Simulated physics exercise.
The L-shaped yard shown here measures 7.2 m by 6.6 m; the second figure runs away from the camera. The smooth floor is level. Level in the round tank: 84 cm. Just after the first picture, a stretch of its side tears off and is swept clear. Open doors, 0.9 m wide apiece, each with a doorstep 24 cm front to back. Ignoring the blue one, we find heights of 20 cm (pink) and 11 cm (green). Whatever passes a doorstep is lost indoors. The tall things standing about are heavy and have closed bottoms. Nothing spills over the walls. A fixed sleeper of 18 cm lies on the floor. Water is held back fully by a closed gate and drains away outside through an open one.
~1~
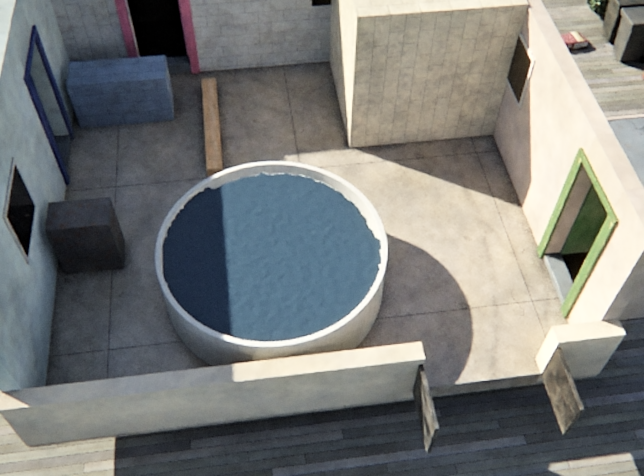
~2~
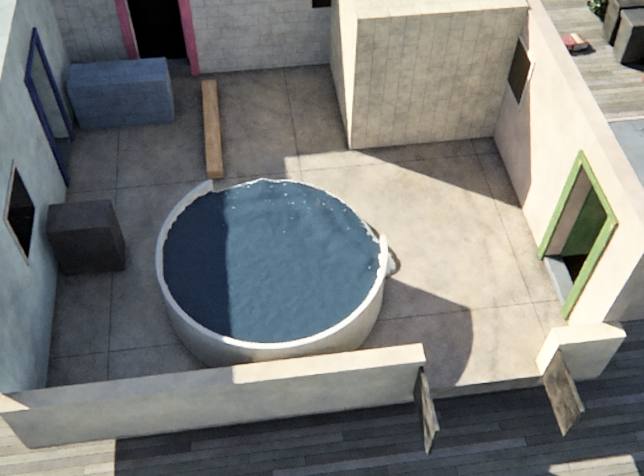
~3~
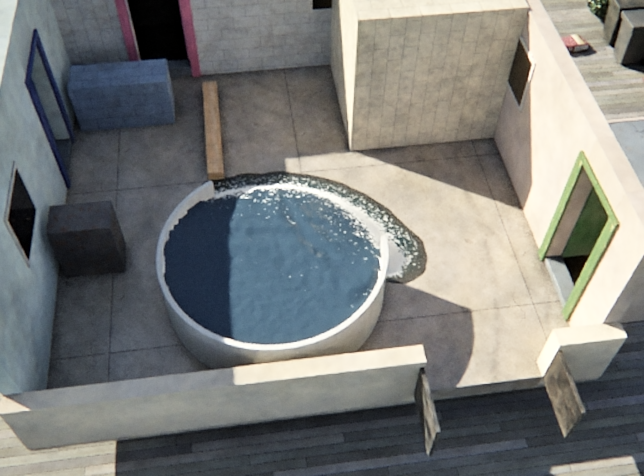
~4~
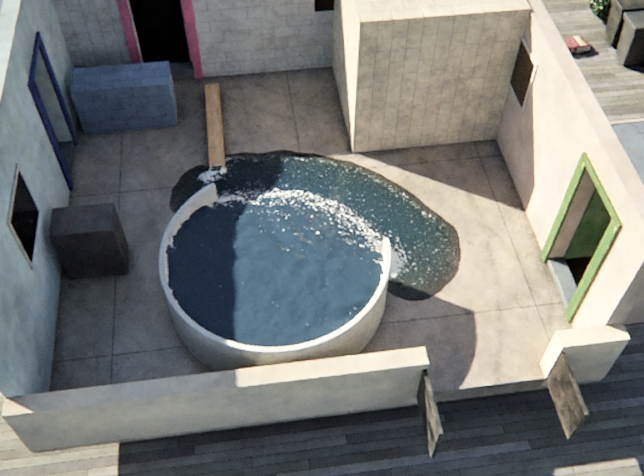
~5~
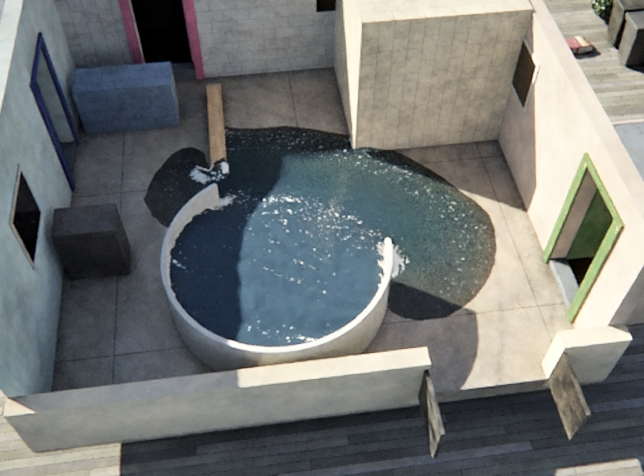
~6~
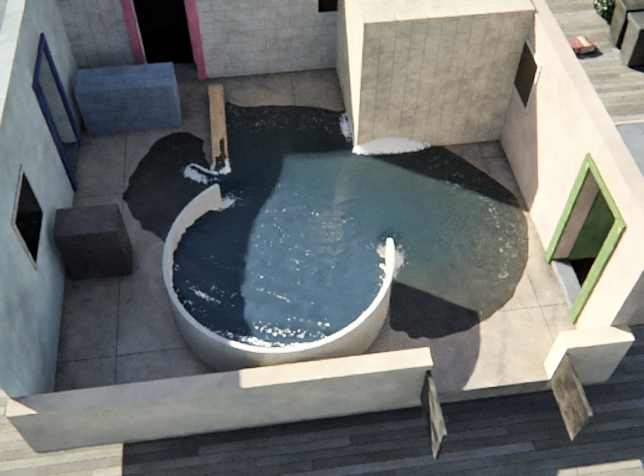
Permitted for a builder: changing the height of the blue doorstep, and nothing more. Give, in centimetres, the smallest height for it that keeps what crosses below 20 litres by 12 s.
Close to 11.5 cm is just enough.
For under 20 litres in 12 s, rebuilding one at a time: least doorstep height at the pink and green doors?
You'd want about 25 centimetres at pink and about 15 centimetres at green.
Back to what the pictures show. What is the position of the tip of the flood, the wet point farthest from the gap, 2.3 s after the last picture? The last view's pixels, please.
Around pixel (85, 92).
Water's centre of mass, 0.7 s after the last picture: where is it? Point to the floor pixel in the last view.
My guess is close to (309, 231).
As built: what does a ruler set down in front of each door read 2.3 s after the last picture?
Door by door in cm - pink 19, blue 7, green 15.
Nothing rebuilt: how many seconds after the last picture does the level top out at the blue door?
That happens close to 1.0 s on the clock.
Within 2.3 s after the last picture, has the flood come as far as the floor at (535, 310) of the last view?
It is under water.
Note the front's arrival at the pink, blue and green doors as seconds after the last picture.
Arrival: Pink 0.6 s, blue 0.5 s, green 0.2 s.
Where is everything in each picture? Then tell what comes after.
Still water, 84 cm deep, in the round tank at (272, 248); the blue door at (52, 113) is dry, in the first frame.
Water pours out on the far side and has run 0.3 m, to (391, 256); about 8 cm deep outside, 84 cm at the back, in the second frame.
Water pours out on the far side and has run 0.8 m, to a hidden place; about 12 cm deep outside, 84 cm at the back, in the third frame.
The gap is on the far side, the front 1.3 m out at (449, 231); the back of the round tank holds 84 cm, in the fourth frame.
Water pours out on the far side and has run 2.0 m, to (225, 131); about 8 cm deep outside, 83 cm at the back, in the fifth frame.
The gap is on the far side, the front 2.6 m out at (225, 106); the back of the round tank holds 76 cm; the blue door at (60, 120), 4.2 m from the gap, is still 1.1 m from the nearest water, in the sixth frame.
Then, 0.7 s after the last picture water covers 55 % of the floor, deepest (64 cm) near (483, 147); 10 cm at the blue door, 0 litres in over its 11 cm doorstep.
Then, 2.3 s after the last picture water covers 70 % of the floor, deepest (46 cm) near (226, 120); 7 cm at the blue door, 9 litres in over its 11 cm doorstep.
Then, 11.3 s after the last picture water covers 95 % of the floor, deepest (18 cm) near (123, 415); 8 cm at the blue door, 22 litres in over its 11 cm doorstep.
At the blue door as built, the water peaked near 16 cm, 0.9 s after the last picture.
Run again over the same 12 s with other heights there, 35 litres in over 9.5 cm, 10 litres over 13 cm. The limit of 20 litres is kept from about 11.5 cm up.
